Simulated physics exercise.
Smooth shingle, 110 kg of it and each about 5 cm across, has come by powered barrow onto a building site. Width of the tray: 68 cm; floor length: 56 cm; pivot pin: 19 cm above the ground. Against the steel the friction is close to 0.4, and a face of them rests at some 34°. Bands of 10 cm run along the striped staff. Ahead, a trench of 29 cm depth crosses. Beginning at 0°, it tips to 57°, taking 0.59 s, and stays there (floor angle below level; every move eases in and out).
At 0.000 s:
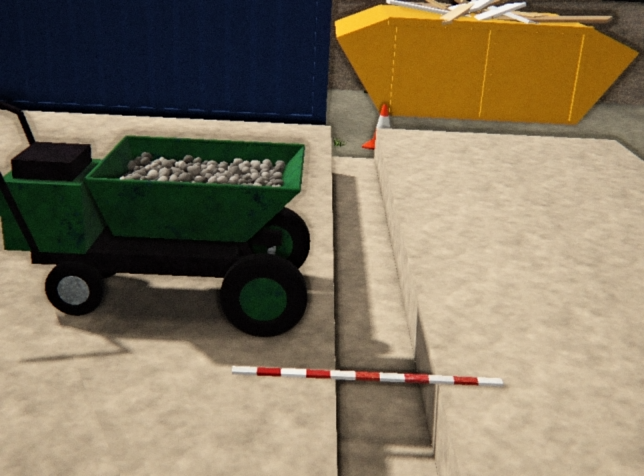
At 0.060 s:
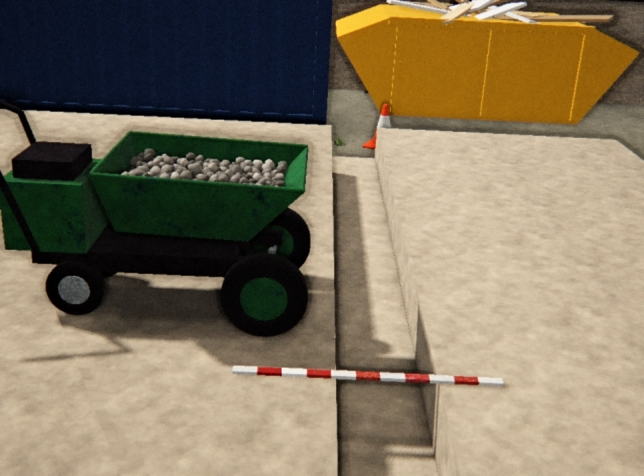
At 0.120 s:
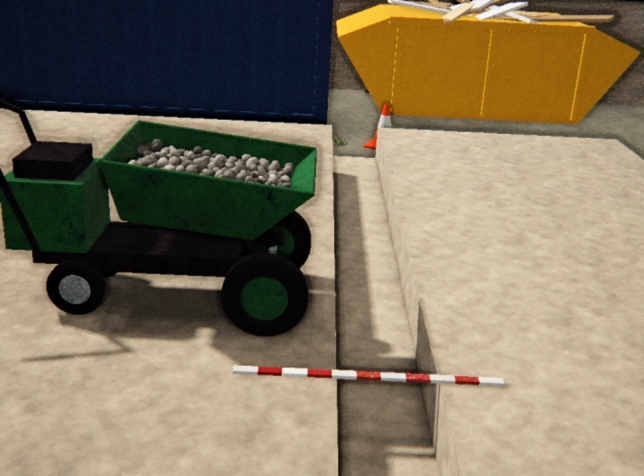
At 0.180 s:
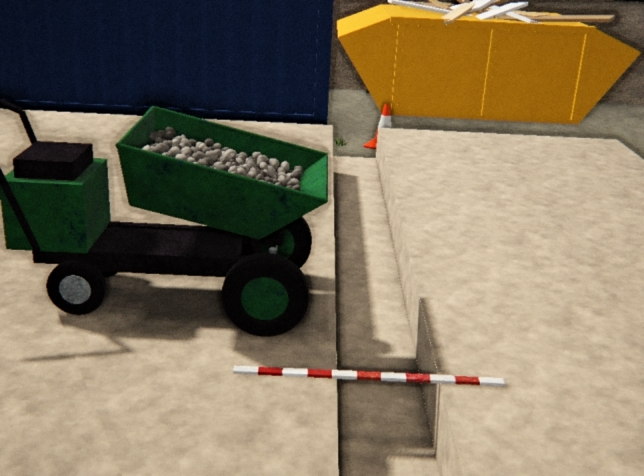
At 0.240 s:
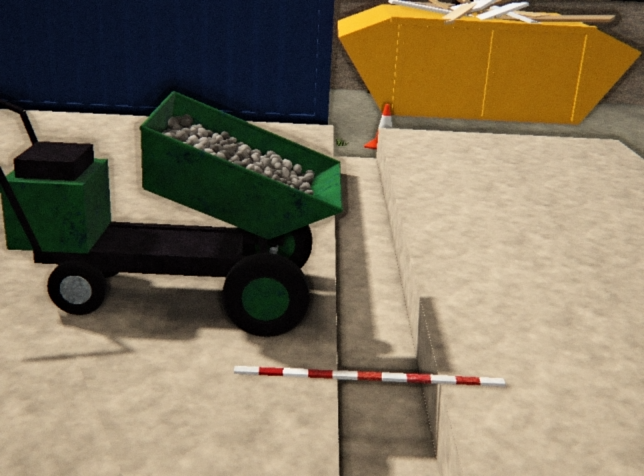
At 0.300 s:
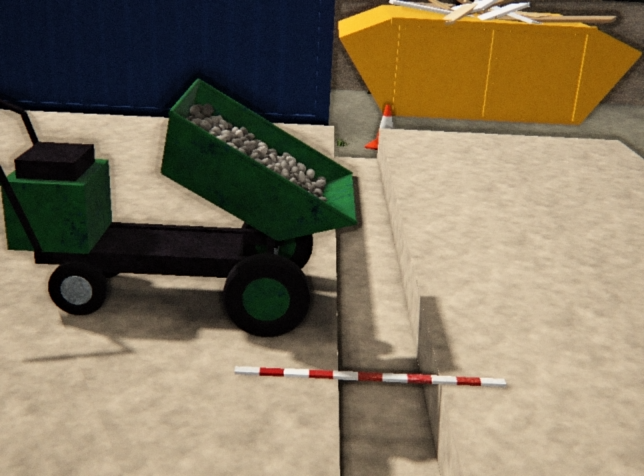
A green powered barrow with black wheels stands at left on a pale building site, seen from slightly above, its tray holding grey rounded stones. A blue wall and a yellow skip of scrap stand behind, with an orange-and-white cone near a narrow trench and a red-and-white striped staff across it. The tray's rear rises steadily, tilting its lip down rightward over the trench edge, while the camera stays still.
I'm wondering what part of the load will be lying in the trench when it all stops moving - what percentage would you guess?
I would guess about 45 per cent.
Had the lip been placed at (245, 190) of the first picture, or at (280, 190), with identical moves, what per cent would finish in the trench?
Near 85 then near 60 percent.
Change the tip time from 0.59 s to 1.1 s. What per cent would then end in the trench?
It would be near 60 percent.
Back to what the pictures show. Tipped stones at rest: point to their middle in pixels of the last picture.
Somewhere near pixel (437, 307).
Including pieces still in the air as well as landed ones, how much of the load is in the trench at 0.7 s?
Roughly 10% by that time.
After 0.4 s the floor is at 48°; 100 % in the tray; the foremost stones are at (346, 220).
After 0.7 s the floor is at 57°; 90 % in the tray, 10 % in the trench; the foremost stones are at (420, 260).
After 1.0 s the floor is at 57°; 37 % in the tray, 17 % in the trench, 46 % past the trench; the foremost stones are at (543, 316).
After 3.0 s the floor is at 57°; 4 % in the tray, 45 % in the trench, 51 % past the trench; the foremost stones are past the picture's edge.
